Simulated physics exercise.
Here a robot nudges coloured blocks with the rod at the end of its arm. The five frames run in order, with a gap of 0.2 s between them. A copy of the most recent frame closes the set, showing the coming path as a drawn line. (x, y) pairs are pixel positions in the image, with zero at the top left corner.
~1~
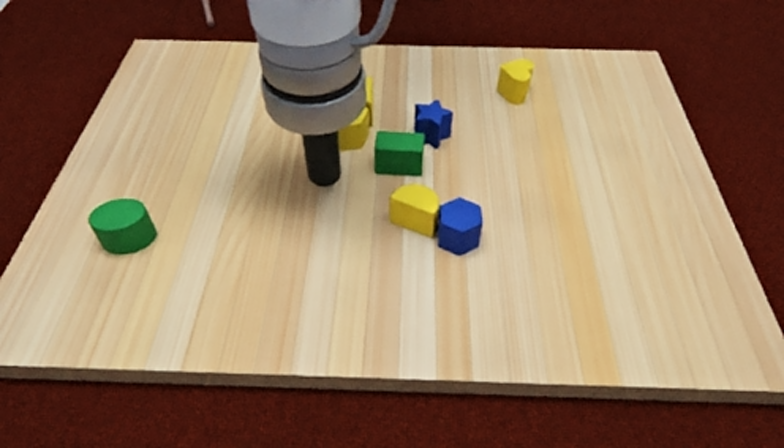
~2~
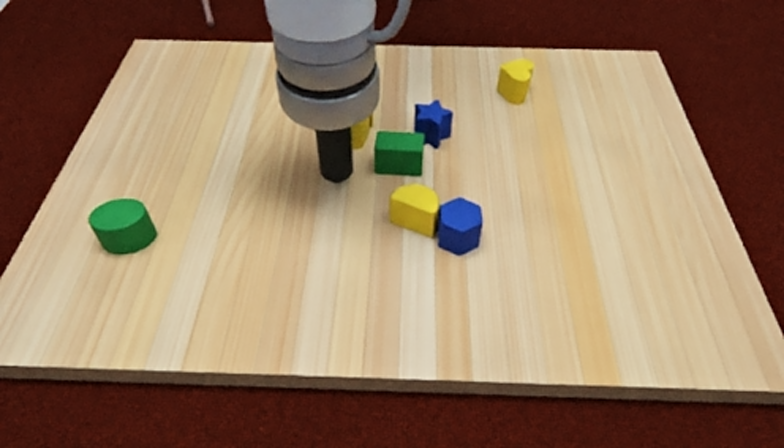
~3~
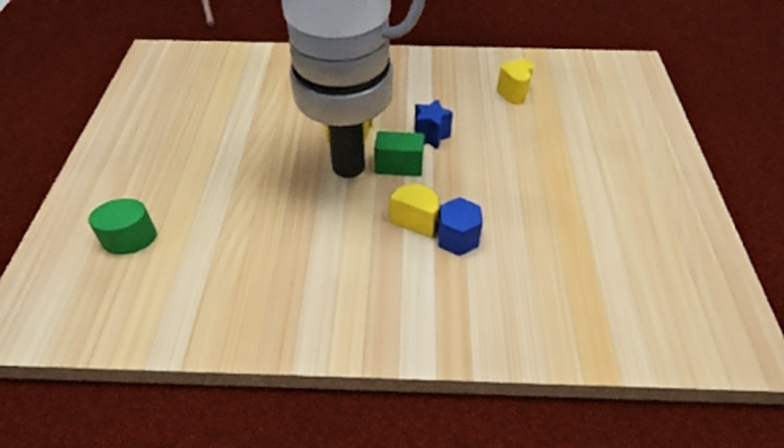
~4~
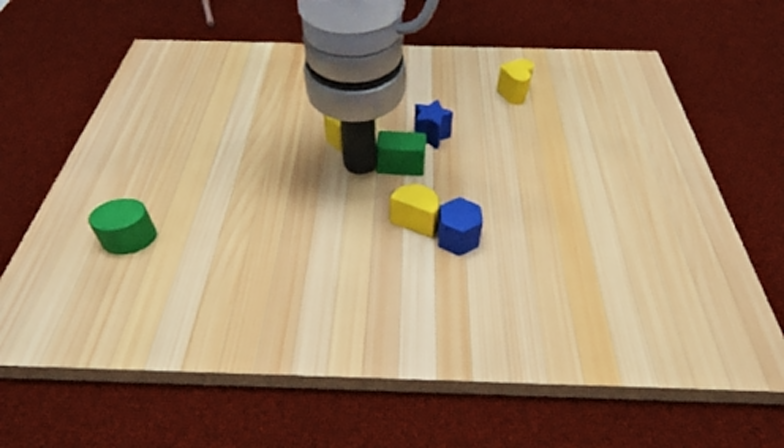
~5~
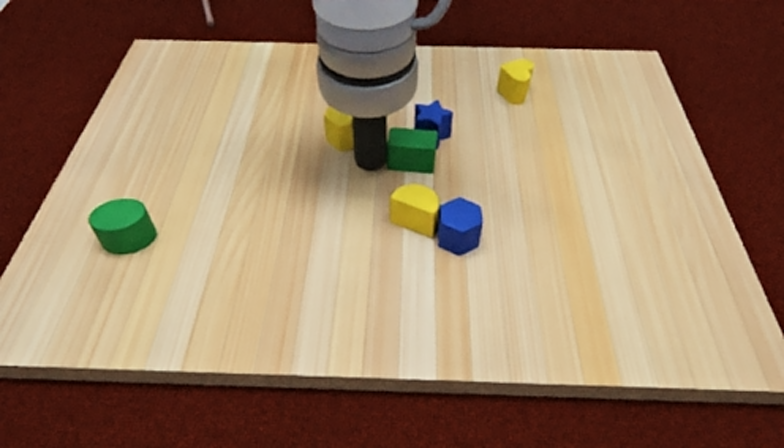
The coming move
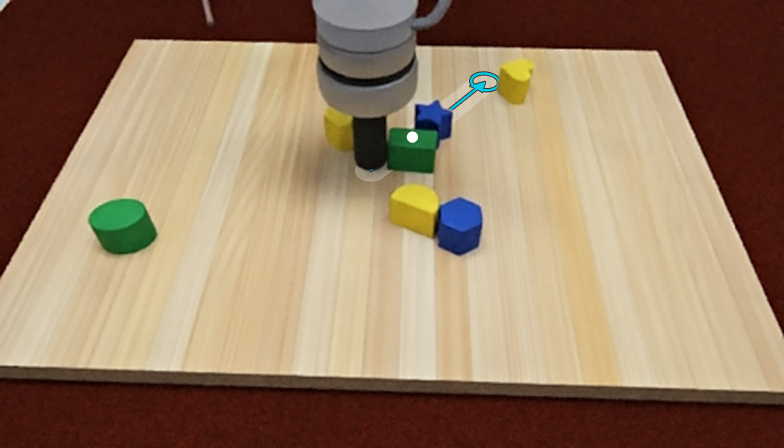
At first, a robot arm's dark rod stands on a wooden board, left of a green rectangular block, with blue and yellow blocks nearby and a green round one far left. The rod slides right toward the rectangle, then nudges it slightly to the right, while the other blocks stay still.
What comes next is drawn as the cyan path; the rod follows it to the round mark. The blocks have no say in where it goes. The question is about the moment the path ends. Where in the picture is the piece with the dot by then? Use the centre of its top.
Its top middle will sit at (445, 131).
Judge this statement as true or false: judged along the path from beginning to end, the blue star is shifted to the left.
My answer: False.
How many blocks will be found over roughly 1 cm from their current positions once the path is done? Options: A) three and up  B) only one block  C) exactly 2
(C)
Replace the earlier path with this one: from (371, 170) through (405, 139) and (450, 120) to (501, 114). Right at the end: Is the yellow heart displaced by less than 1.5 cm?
The answer is yes.
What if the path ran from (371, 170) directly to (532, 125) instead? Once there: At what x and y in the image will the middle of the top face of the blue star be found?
The middle of its upper face will lie at (448, 102).
Drawn move, in a line from (371, 170) to (485, 82); the dot is on the green rectangle.
On the path given first. One third of the way, rod (414, 129); green rectangle (445, 132), turned 30° clockwise; blue star (448, 103).
Two thirds of the way, rod (453, 99); green rectangle (445, 132), turned 30° clockwise; blue star (483, 91), turned 95° clockwise.
At the end, rod (486, 73); green rectangle (445, 132), turned 30° clockwise; blue star (486, 89), turned 125° clockwise; yellow heart still.
